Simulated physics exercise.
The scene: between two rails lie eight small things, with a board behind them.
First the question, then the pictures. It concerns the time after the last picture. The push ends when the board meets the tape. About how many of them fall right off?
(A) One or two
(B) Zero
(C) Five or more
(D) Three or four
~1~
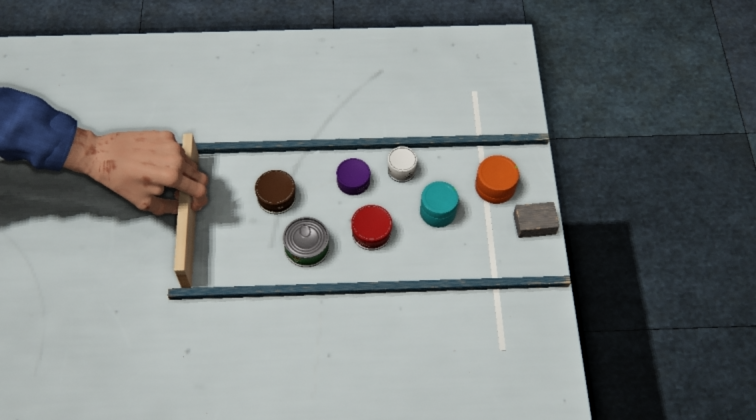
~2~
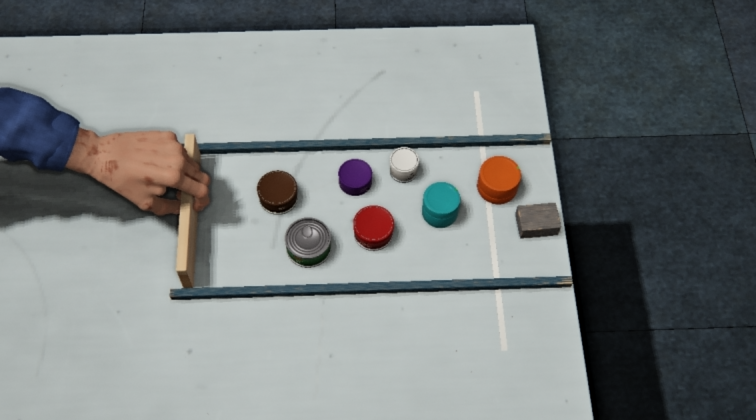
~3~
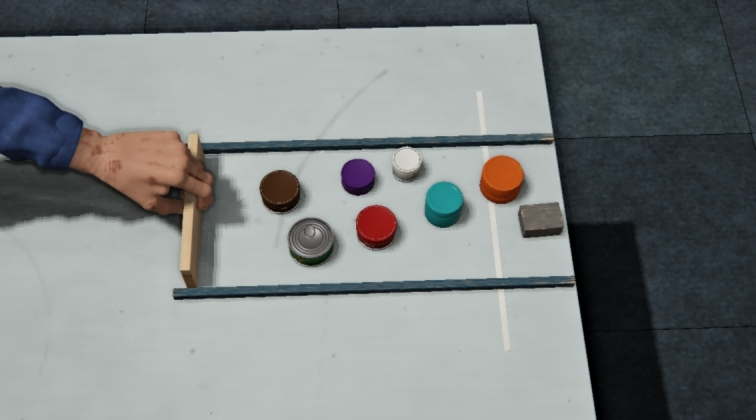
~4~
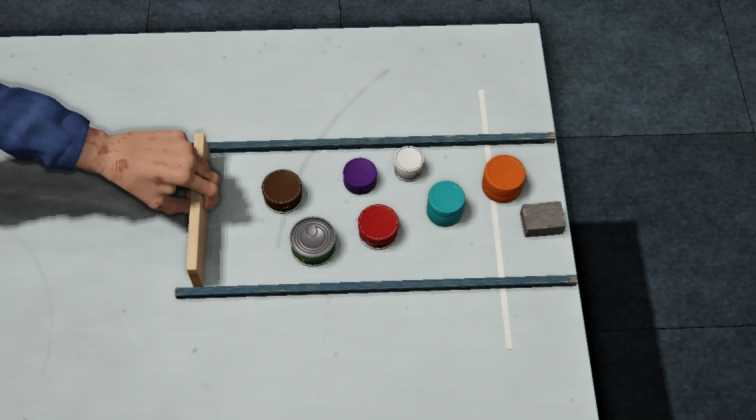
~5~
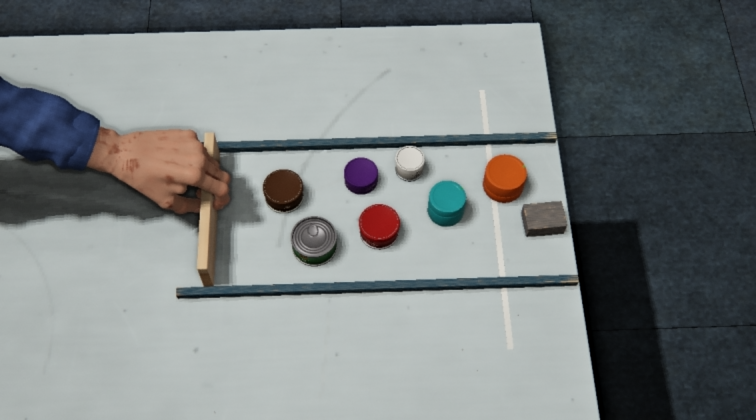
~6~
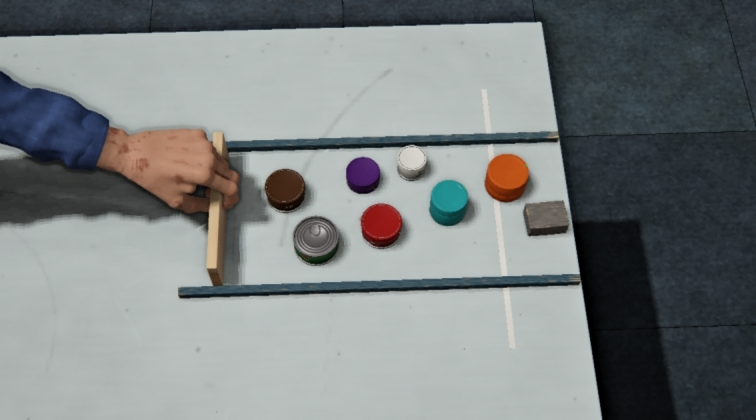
One or two (A).
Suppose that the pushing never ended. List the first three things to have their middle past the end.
Earliest to latest: The orange lid, the grey block, the turquoise lid.
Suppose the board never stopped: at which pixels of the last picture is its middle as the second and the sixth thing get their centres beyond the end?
(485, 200) and (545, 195).
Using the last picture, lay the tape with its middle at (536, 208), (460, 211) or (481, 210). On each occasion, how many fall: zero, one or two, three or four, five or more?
Counting what would fall each time, I get more than four; not one; none at all.
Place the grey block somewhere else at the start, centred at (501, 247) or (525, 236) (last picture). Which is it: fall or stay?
In order: Keeps its place; keeps its place.
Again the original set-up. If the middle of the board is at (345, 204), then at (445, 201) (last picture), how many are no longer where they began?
Respectively 5 and 7.
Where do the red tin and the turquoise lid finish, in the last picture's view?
About (543, 212), and the other about (552, 174).
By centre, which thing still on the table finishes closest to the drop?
Result: Turquoise lid.
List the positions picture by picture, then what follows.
In the first picture, grey block (536, 220); orange lid (497, 180); turquoise lid (439, 205); board (187, 210); tape (488, 211).
In the second picture, orange lid (499, 180); white tin (404, 165).
In the third picture, turquoise lid (444, 205); purple tub (358, 177).
In the fourth picture, grey block (543, 219); brown pot (283, 192).
In the fifth picture, orange lid (505, 179); green tin (314, 241).
In the sixth picture, grey block (546, 218); orange lid (507, 178); turquoise lid (449, 203); board (218, 208); tape (497, 210).
Soon after, none off yet; grey block at rest near (546, 218); orange lid at rest near (507, 178); turquoise lid at rest near (449, 203).
After that, none off yet; grey block at rest near (546, 218); orange lid at rest near (507, 178); turquoise lid displaced a little near (467, 195).
And then, none off yet; grey block at rest near (546, 218); orange lid displaced about its own width near (537, 163); turquoise lid displaced well along near (504, 177).
In the end, the number that fall off is one or two; gone, orange lid and grey block.
